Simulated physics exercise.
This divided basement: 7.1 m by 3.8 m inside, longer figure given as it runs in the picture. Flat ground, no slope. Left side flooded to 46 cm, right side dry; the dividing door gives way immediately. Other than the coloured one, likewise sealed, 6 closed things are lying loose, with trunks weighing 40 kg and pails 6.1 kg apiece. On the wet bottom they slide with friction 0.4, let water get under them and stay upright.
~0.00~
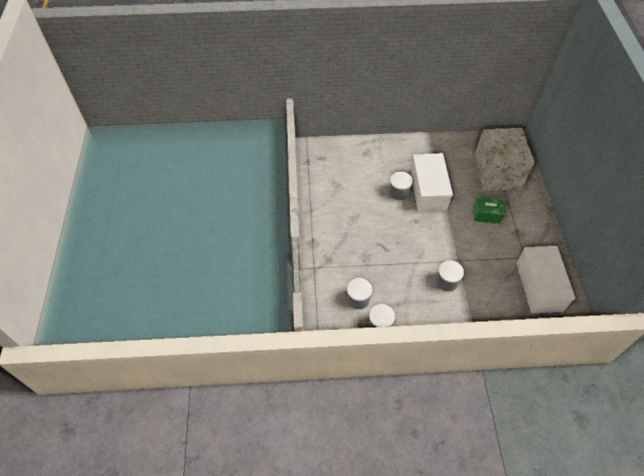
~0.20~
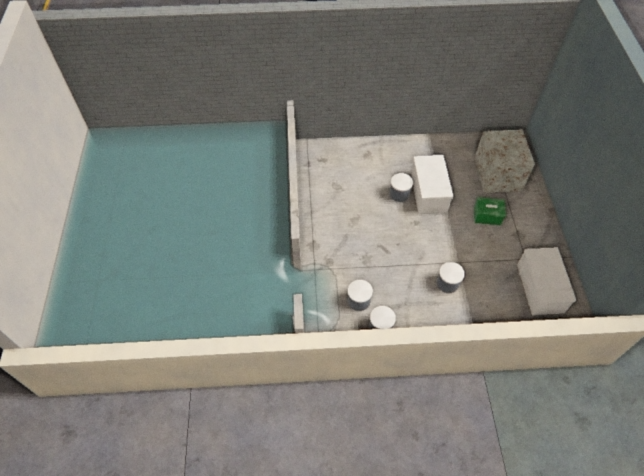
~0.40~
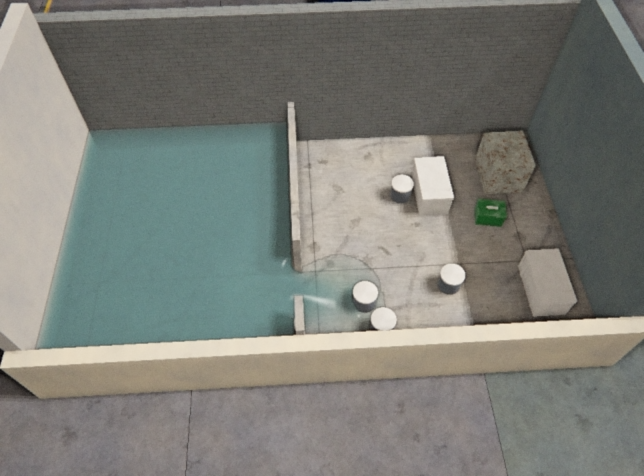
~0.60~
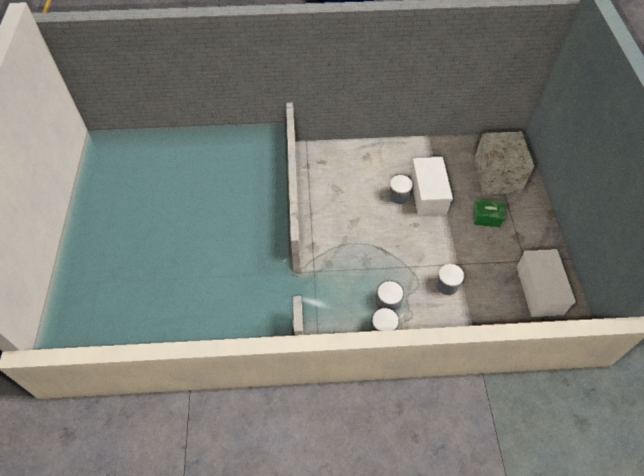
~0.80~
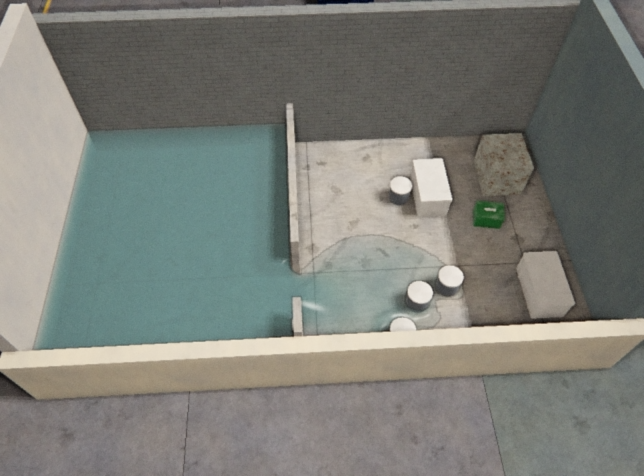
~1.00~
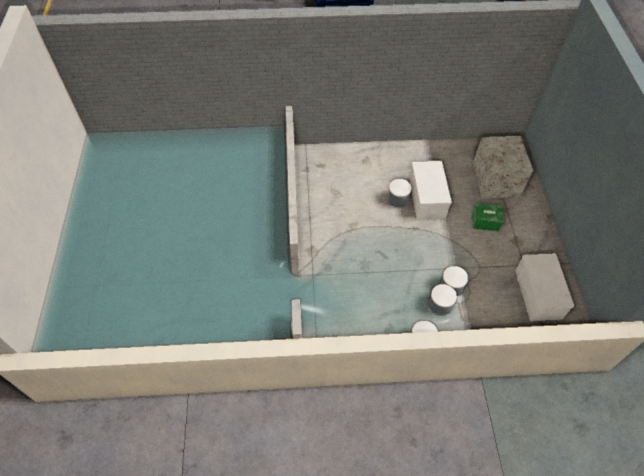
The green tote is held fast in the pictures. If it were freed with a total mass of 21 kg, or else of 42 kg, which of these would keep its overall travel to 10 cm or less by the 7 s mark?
Only the heavier total does.
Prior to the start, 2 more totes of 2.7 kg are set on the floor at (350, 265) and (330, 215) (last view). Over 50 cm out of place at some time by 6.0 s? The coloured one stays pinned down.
Respectively higher and lower.
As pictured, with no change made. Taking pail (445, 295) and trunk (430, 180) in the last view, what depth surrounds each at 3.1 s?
Around 23 cm and 7 cm.
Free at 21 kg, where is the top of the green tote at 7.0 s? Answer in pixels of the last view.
Estimated position: Close to (413, 153).
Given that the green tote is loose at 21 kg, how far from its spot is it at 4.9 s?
Close to 30 centimetres.
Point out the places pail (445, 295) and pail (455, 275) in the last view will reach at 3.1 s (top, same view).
About (571, 321) for the first and (547, 199) for the second.
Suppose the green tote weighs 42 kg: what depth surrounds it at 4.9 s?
Depth: Approx. 17 cm.
After 1.4 s the green tote would be 0 cm from its start with 21 kg and 0 cm from its start with 42 kg; 2 cm of water round it then.
After 3.1 s the green tote would be 6 cm from its start with 21 kg and 0 cm from its start with 42 kg; 7 cm of water round it then.
After 4.9 s the green tote would be 31 cm from its start with 21 kg and 0 cm from its start with 42 kg; 17 cm of water round it then.
After 7.0 s the green tote would be 155 cm from its start with 21 kg and 0 cm from its start with 42 kg; 15 cm of water round it then.
